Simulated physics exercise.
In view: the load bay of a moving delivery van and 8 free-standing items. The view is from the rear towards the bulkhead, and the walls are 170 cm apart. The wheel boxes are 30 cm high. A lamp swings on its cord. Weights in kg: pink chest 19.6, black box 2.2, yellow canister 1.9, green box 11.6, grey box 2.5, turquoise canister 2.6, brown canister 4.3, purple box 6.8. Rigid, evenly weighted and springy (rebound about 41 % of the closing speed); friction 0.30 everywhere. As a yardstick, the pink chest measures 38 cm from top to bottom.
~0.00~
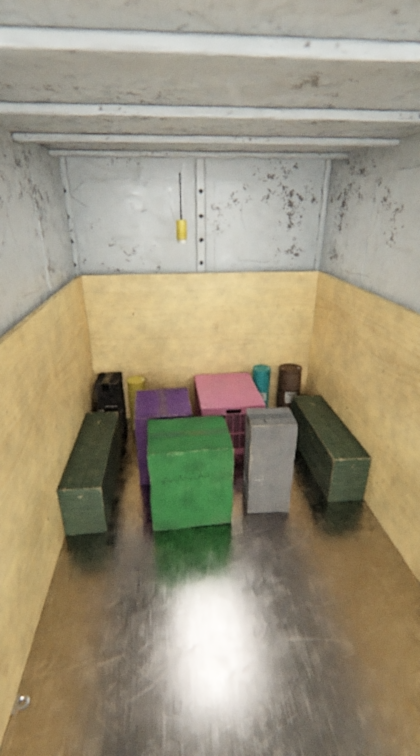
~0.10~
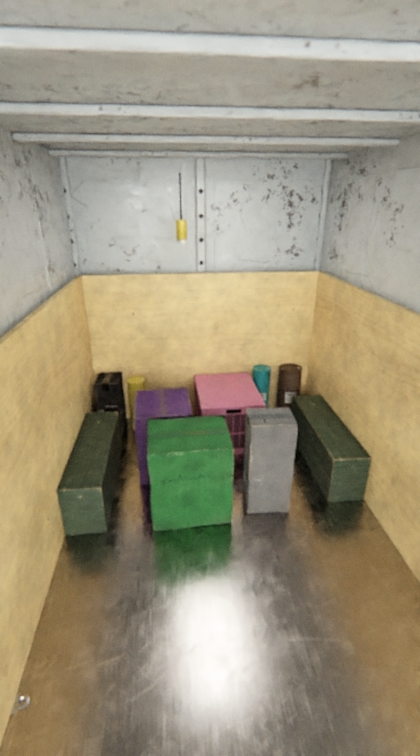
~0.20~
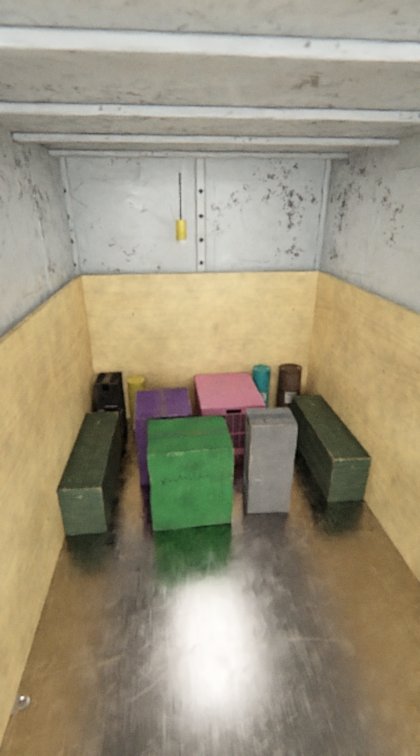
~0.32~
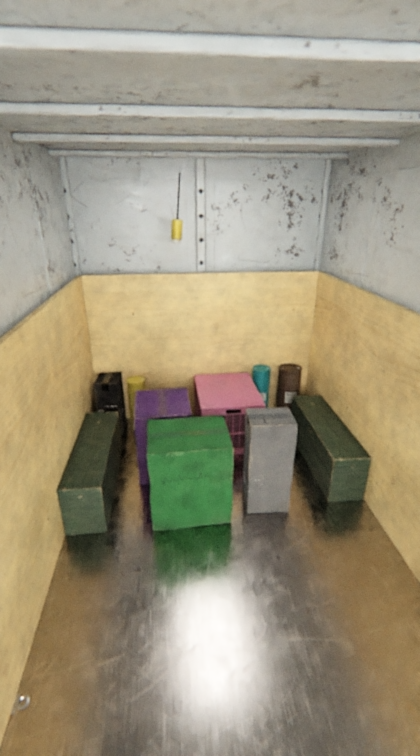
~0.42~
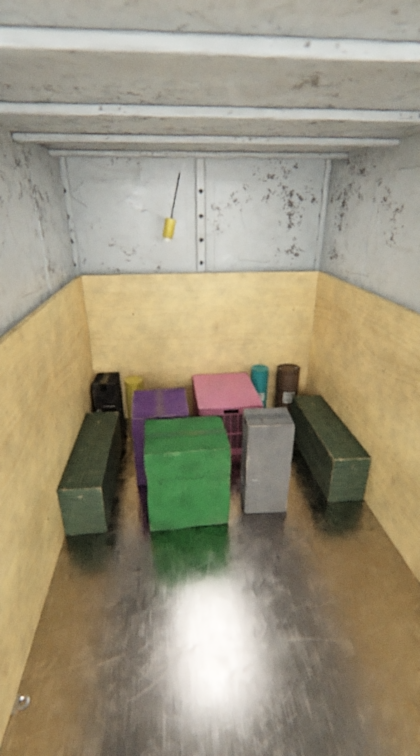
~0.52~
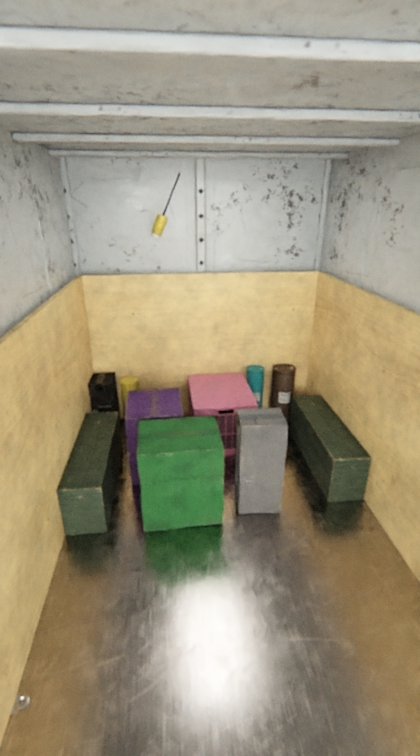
The yellow lamp hung still on its cord, then swung to the left above the boxes, canisters and pink chest in the van, and the green, grey and other loose items slid slightly left too.
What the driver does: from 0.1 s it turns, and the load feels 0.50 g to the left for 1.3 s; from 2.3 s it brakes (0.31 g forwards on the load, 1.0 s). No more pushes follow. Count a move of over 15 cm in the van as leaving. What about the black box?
The black box holds its spot.
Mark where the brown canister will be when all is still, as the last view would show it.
Near (237, 395).
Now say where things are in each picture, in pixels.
The first picture shows smooth; black box (111, 404); pink chest (227, 412).
The second picture shows smooth; green box (190, 471); grey box (268, 461).
The third picture shows load feels 0.20 g left; turquoise canister (261, 393); brown canister (289, 393).
The fourth picture shows load feels 0.44 g left; purple box (164, 435); pink chest (227, 412).
The fifth picture shows load feels 0.50 g left; green box (187, 471).
The sixth picture shows load feels 0.50 g left; black box (105, 404) slid 5 cm; grey box (259, 462) slid 5 cm.
After 0.62 s, load feels 0.50 g left; black box slid 5 cm near (105, 404); purple box slid 11 cm; grey box slid 10 cm.
After 0.72 s, load feels 0.50 g left; black box slid 5 cm near (105, 404); brown canister slid 18 cm; grey box slid 18 cm.
After 0.82 s, load feels 0.50 g left; black box slid 5 cm near (105, 405); grey box slid 27 cm; brown canister slid 27 cm.
After 1.02 s, load feels 0.50 g left; black box slid 5 cm near (105, 405); brown canister slid 40 cm; turquoise canister slid 34 cm.
At rest (3.8 s), not toppled but over 15 cm from the start, pink chest, green box, grey box, turquoise canister and brown canister; the other 3 in place, give or take 15 cm. In the last view, black box near (105, 404).
